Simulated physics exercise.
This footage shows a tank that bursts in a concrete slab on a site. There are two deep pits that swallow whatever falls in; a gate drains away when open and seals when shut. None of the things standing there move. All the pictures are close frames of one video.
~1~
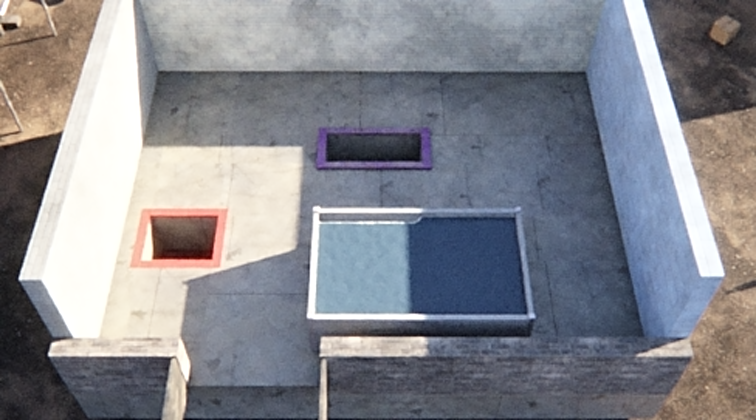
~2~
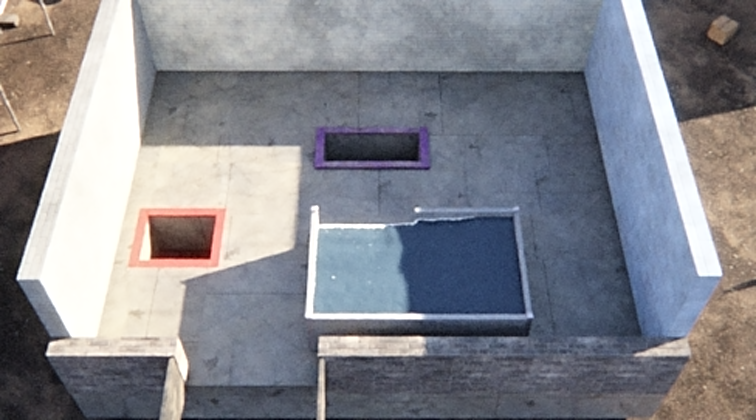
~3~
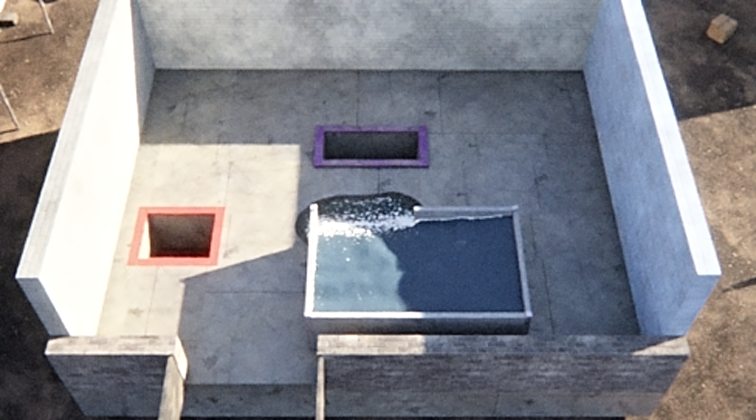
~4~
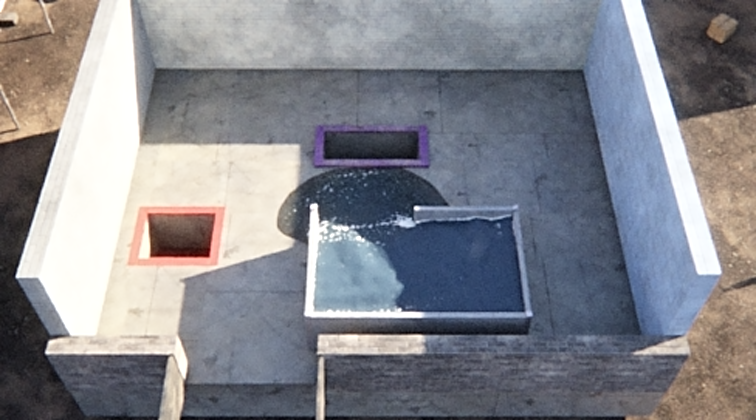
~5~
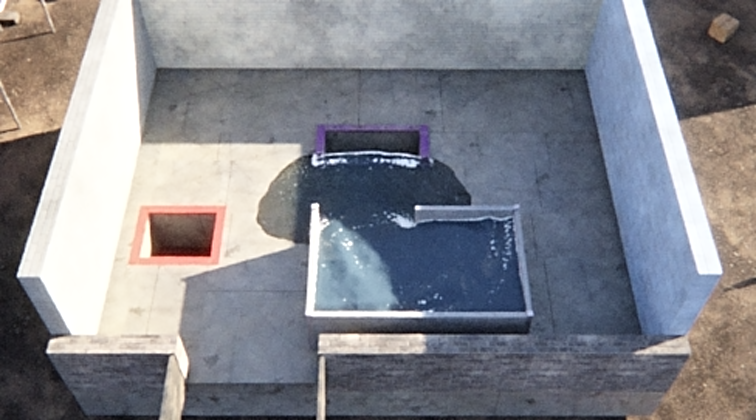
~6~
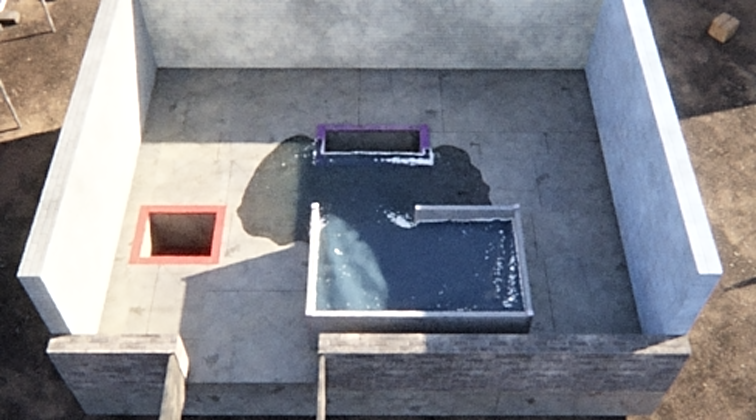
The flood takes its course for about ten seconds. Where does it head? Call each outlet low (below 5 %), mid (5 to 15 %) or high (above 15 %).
Outlets - gate: Low; red pit: Mid; purple pit: High.
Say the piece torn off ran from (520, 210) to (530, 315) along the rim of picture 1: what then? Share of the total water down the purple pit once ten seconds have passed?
Purple: 4 %.
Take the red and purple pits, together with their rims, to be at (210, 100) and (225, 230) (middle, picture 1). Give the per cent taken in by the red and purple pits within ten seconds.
Roughly, in per cent: Red 40, purple 0.
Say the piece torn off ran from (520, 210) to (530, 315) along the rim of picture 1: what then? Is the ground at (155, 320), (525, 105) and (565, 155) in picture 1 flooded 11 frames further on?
In the order asked: Out of reach, sodden, sodden.
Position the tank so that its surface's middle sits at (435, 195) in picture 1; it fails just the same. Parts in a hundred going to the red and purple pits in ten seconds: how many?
After ten seconds: Red pit 0 percent, purple pit 70 percent.
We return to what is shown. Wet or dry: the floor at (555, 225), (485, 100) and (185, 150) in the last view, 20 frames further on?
One by one: Left dry / waterlogged / waterlogged.
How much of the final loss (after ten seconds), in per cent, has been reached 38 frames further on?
Near 85 in a hundred.
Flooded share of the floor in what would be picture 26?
It comes to roughly 45 in a hundred.
A moment on, water covers 25 % of the floor; the gate 0 %, the red pit 0 %, the purple pit 12 %.
Next, water covers 40 % of the floor; the gate 0 %, the red pit 0 %, the purple pit 22 %.
Then, water covers 45 % of the floor; the gate 0 %, the red pit 0 %, the purple pit 33 %.
Later, water covers 65 % of the floor; the gate 0 %, the red pit 4 %, the purple pit 41 %.
In the end, water covers 80 % of the floor; the gate 0 %, the red pit 9 %, the purple pit 44 %.
